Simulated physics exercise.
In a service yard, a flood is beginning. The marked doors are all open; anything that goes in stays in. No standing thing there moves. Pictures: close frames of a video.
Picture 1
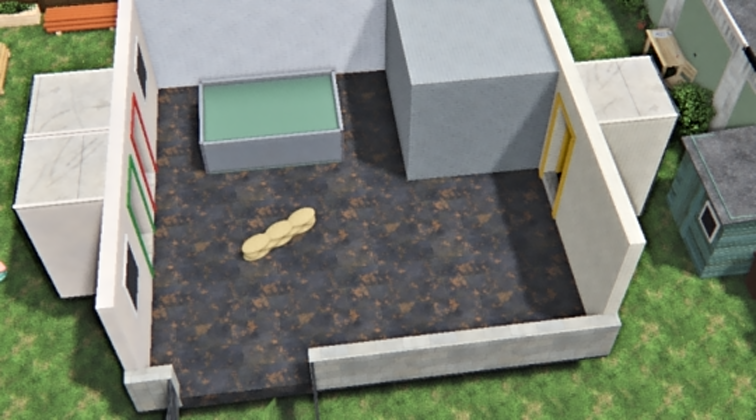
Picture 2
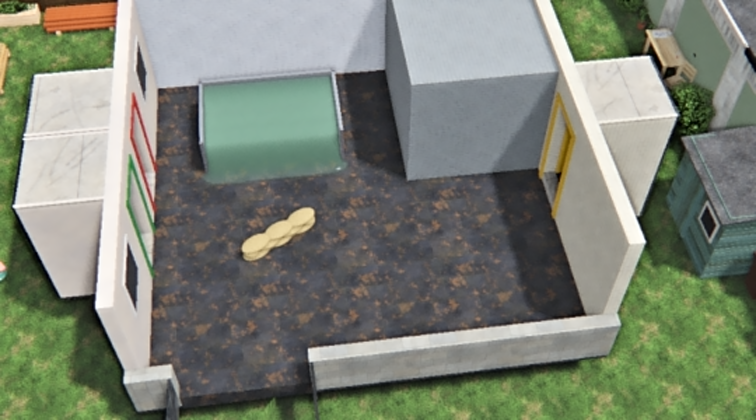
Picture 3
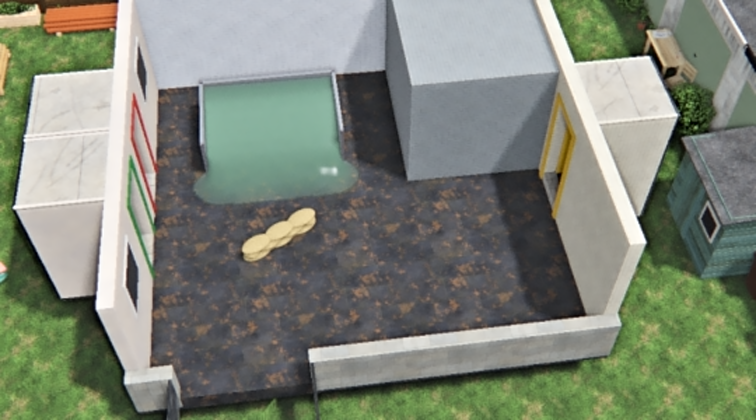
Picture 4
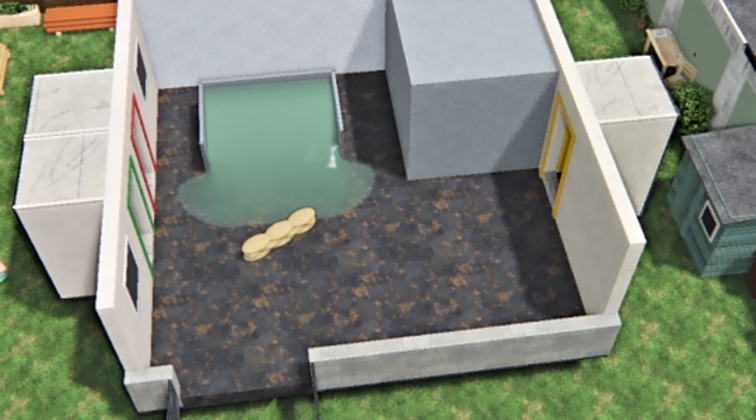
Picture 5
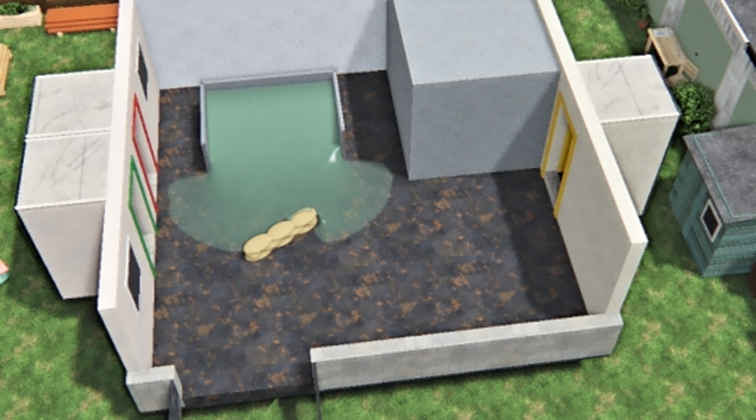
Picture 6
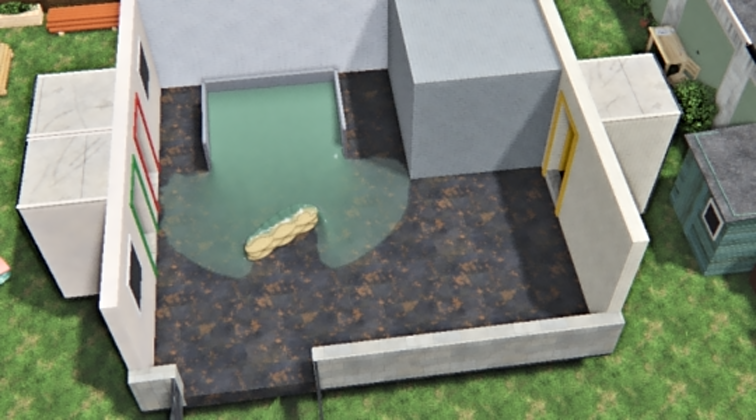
The footage shows green water held in an open tank inside a walled yard, then pouring out over the dark floor, spreading wider to both sides and flowing around a low row of pale rounded objects that stays in place.
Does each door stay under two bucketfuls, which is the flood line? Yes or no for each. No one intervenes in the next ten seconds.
Green door - no, it floods; yellow door - yes, stays under; red door - no, it floods.
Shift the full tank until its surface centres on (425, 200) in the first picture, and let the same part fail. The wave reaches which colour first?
Door noted: The yellow door.
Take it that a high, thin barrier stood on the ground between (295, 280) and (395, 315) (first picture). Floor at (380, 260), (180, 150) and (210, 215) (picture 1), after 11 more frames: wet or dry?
Submerged, spared, then submerged.
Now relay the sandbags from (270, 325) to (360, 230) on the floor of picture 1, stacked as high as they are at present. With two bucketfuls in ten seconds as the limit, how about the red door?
Note - red: Below the limit.
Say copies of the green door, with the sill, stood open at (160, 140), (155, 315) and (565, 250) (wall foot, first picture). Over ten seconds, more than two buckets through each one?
Below; above; above.
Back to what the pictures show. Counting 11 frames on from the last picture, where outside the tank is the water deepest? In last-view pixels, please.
At about (154, 378).
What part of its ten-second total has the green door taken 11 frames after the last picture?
I make it 20 per cent.
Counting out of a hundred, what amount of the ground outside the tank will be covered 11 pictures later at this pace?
Estimated share: About 65 %.
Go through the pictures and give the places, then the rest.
Still water in the open tank at (270, 108), in the first picture.
Water pours out at (274, 155) and has run to (205, 176), in the second picture.
Water pours out at (275, 158) and has run to (199, 191), in the third picture.
The front is at (187, 206), out from the gap at (275, 159), in the fourth picture.
Water pours out at (277, 159) and has run to (176, 220), in the fifth picture.
The front is at (350, 260), out from the gap at (278, 158), in the sixth picture.
A moment on, water covers 50 % of the floor; the green door under two buckets in, the yellow door not reached, the red door wet at the sill, nothing in.
Next, water covers 65 % of the floor; the green door over two buckets in, the yellow door not reached, the red door under two buckets in.
Then, water covers 75 % of the floor; the green door far over two buckets in, the yellow door not reached, the red door under two buckets in.
Later, water covers 85 % of the floor; the green door far over two buckets in, the yellow door wet at the sill, nothing in, the red door over two buckets in.
In the end, water covers 95 % of the floor; the green door far over two buckets in, the yellow door wet at the sill, nothing in, the red door over two buckets in.
